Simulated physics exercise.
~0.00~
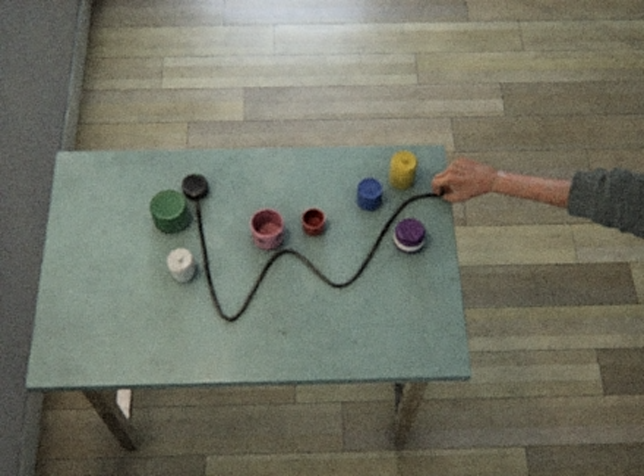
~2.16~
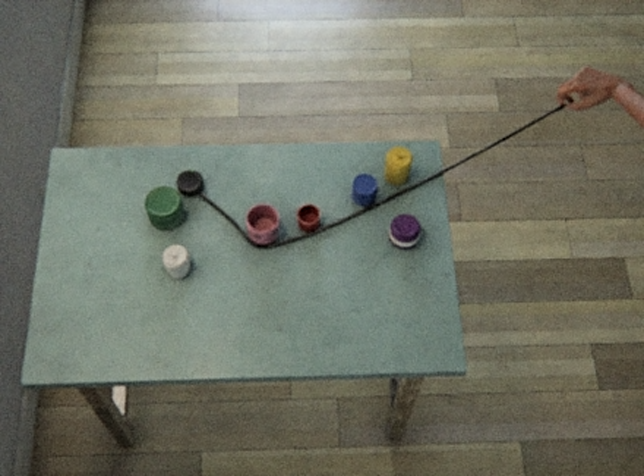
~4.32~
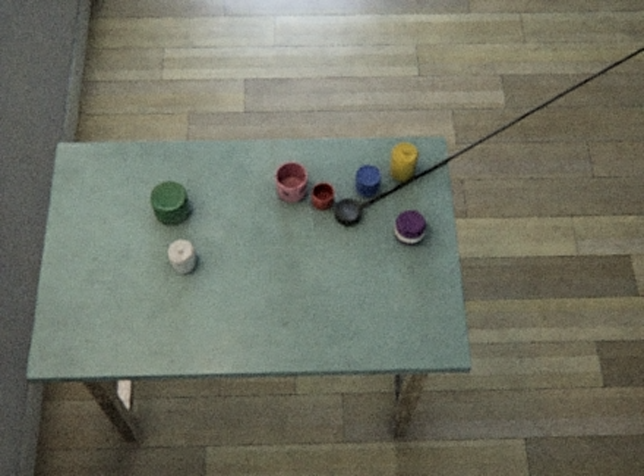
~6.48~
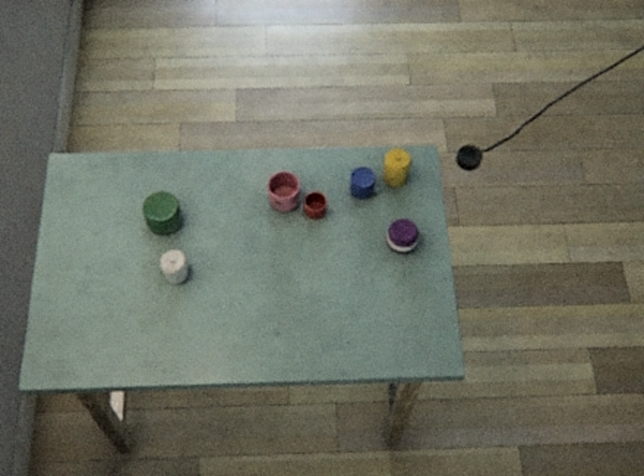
Hand pulling a black cord rightward, dragging a round black pad past colourful containers, nudging pink and red mugs, and off the table.
